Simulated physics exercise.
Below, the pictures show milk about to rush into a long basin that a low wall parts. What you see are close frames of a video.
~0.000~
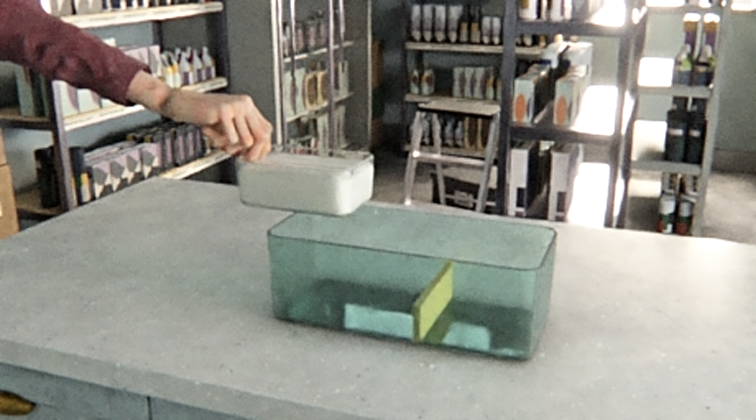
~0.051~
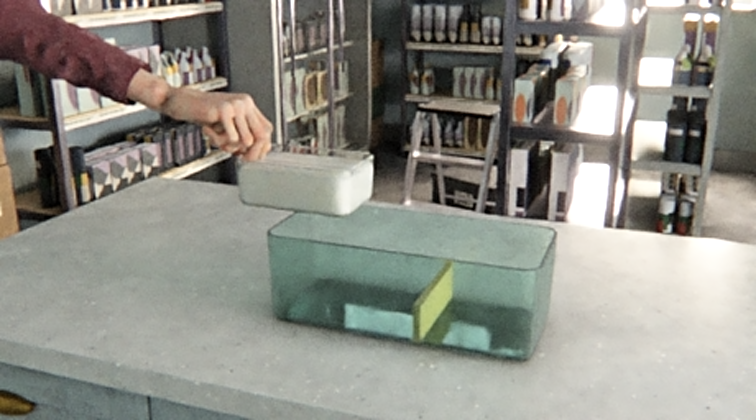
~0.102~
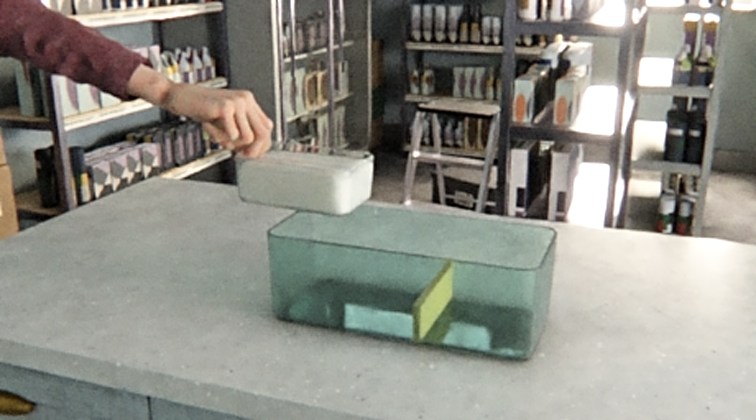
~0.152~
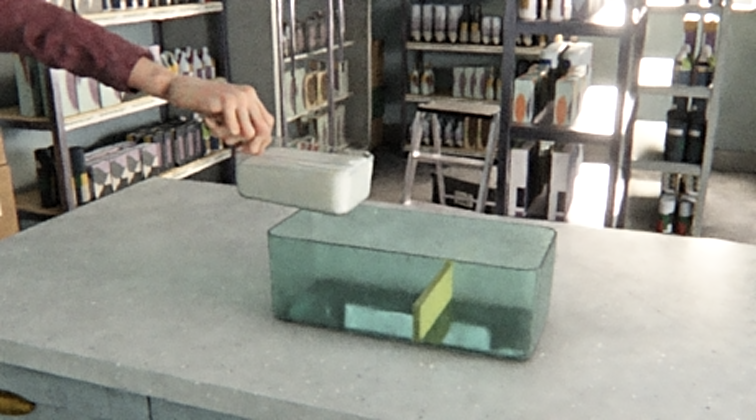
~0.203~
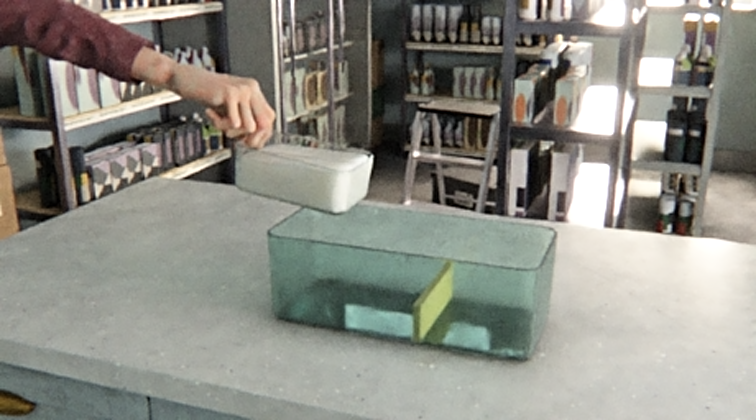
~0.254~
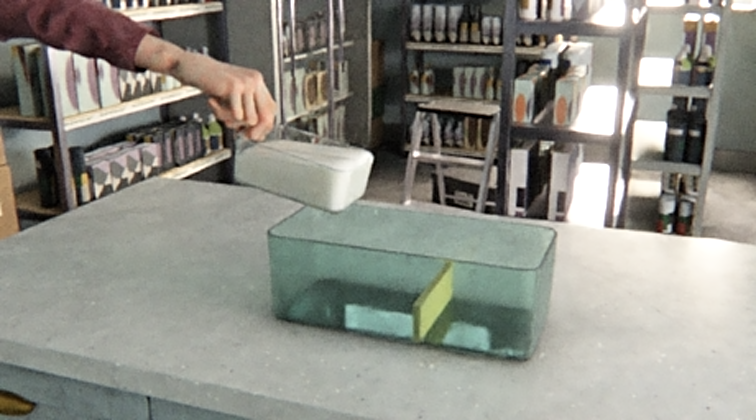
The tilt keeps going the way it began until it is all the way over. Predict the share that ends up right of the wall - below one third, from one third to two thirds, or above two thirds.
The share right of the wall is going to reach a third without passing two thirds.
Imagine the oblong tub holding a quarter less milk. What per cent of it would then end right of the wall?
It would be somewhere near 40 %.
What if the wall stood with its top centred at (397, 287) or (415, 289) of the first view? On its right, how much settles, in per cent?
Roughly 85 per cent first and roughly 75 per cent second.
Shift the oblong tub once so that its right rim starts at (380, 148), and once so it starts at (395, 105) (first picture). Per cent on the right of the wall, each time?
You'd get 75 percent from the first and 80 percent from the second.
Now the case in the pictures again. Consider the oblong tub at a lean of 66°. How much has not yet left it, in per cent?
Amount still in: Approx. 35 %.
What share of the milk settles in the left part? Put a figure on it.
About 40 percent.
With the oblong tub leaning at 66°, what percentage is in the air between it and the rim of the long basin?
About 40 per cent.
A moment on, the oblong tub is tipped part way and 37 per cent is still to pour, 19 is left of the wall and 2 right of it.
Next, the oblong tub is tipped on its side and 6 per cent is still to pour, 27 is left of the wall and 59 right of it.
Then the oblong tub is tipped right over and 0 per cent is still to pour, 38 is left of the wall and 59 right of it.
Later the oblong tub is tipped right over and 0 per cent is still to pour, 38 is left of the wall and 59 right of it.
Finally, 38 per cent lies left of the wall, 59 right of it and 3 outside.
